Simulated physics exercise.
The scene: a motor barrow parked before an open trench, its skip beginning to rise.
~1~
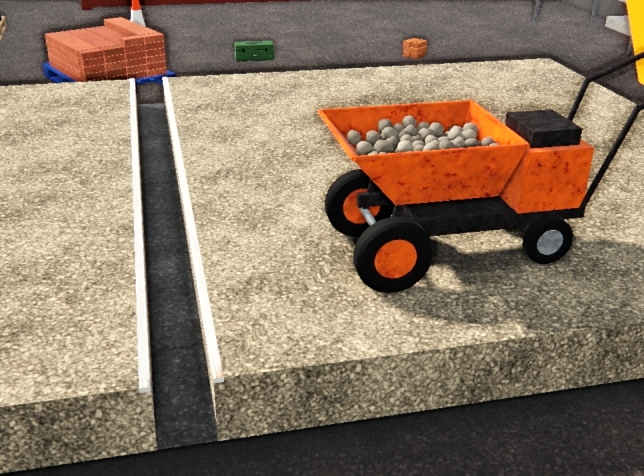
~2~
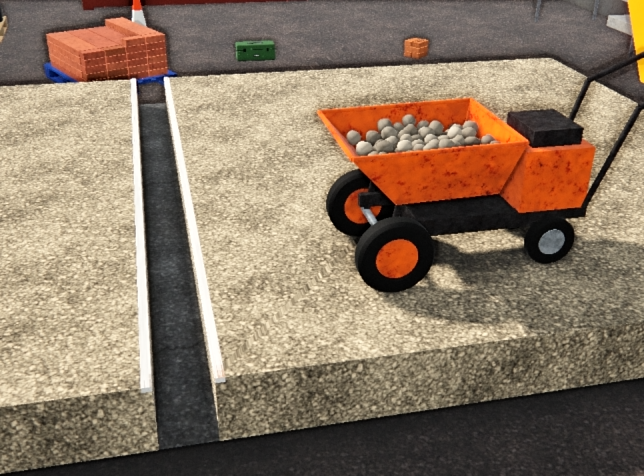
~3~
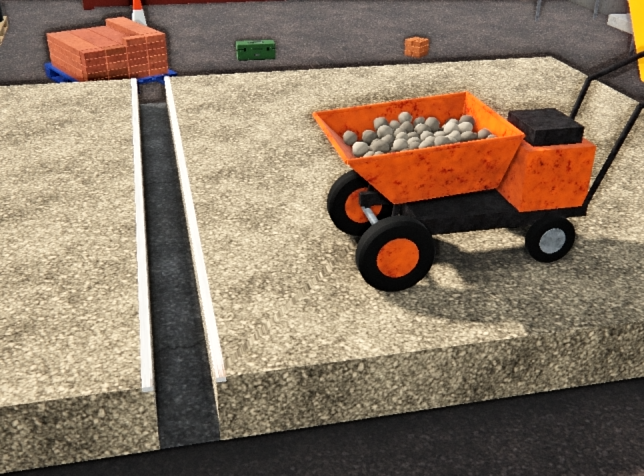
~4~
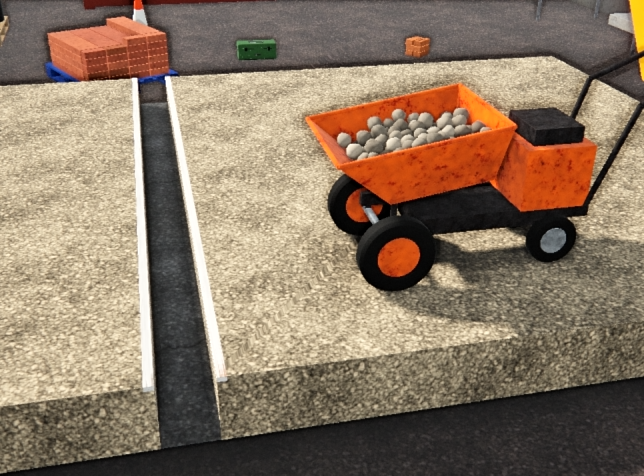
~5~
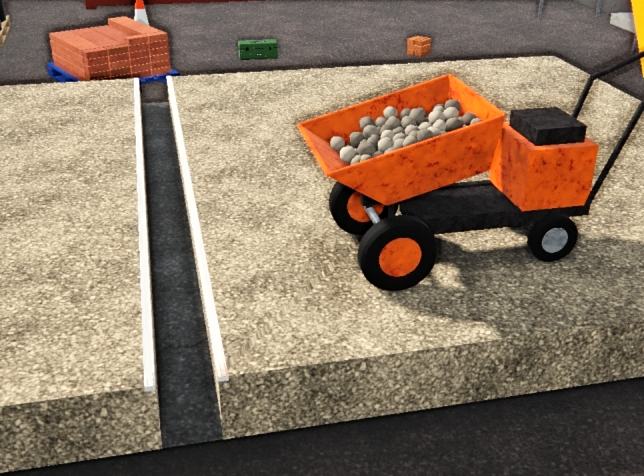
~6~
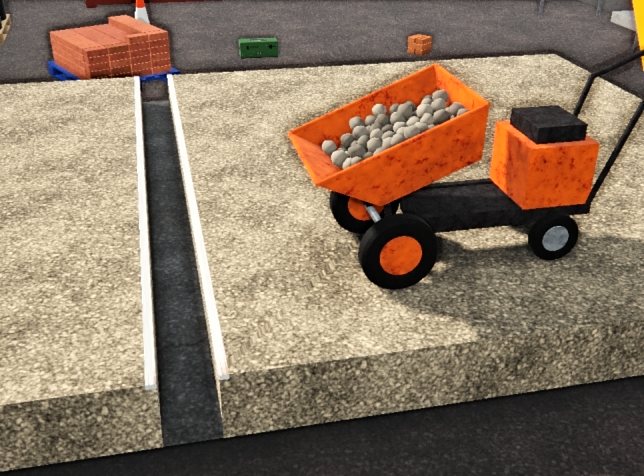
The orange skip of a motor barrow tilts toward the left, carrying rounded grey stones.
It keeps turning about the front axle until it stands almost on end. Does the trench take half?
In the trench: Less than half.
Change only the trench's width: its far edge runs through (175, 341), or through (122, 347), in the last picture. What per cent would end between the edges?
About 30 and 30 per cent.
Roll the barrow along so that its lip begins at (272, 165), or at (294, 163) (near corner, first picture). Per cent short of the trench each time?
First some 0, then 10 per cent.
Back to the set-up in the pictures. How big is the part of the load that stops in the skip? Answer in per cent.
Some 20 per cent.
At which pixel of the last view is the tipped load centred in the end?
At about (213, 262).
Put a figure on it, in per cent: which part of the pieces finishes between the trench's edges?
Some 30 per cent.
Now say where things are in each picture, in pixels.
In the first picture, lip of the skip near (354, 159), level; top of the load near (432, 142), river pebbles; first edge of the trench near (211, 338); far edge near (143, 347), the trench under half as wide as the skip, and about as deep as wide.
In the second picture, lip of the skip near (353, 160), tipped barely; top of the load near (432, 141).
In the third picture, lip of the skip near (347, 162), tipped barely; top of the load near (441, 139).
In the fourth picture, lip of the skip near (339, 167), tipped a little; top of the load near (448, 132).
In the fifth picture, lip of the skip near (329, 175), tipped clearly; top of the load near (439, 127).
In the sixth picture, lip of the skip near (318, 185), tipped clearly; top of the load near (442, 118); first edge of the trench near (217, 336); far edge near (149, 344).
Shortly afterwards, skip tipped steeply; the whole lot in the skip.
Next, skip tipped right over; the bulk in the skip; near a quarter short of the trench; only a few in or heaped over the trench; only a few falling.
Some moments later, skip tipped right over; near a quarter in the skip; near half short of the trench; near a quarter in or heaped over the trench; only a few beyond it.
In the end, skip tipped right over; near a quarter in the skip; near half short of the trench; near a third in or heaped over the trench; only a few beyond it.
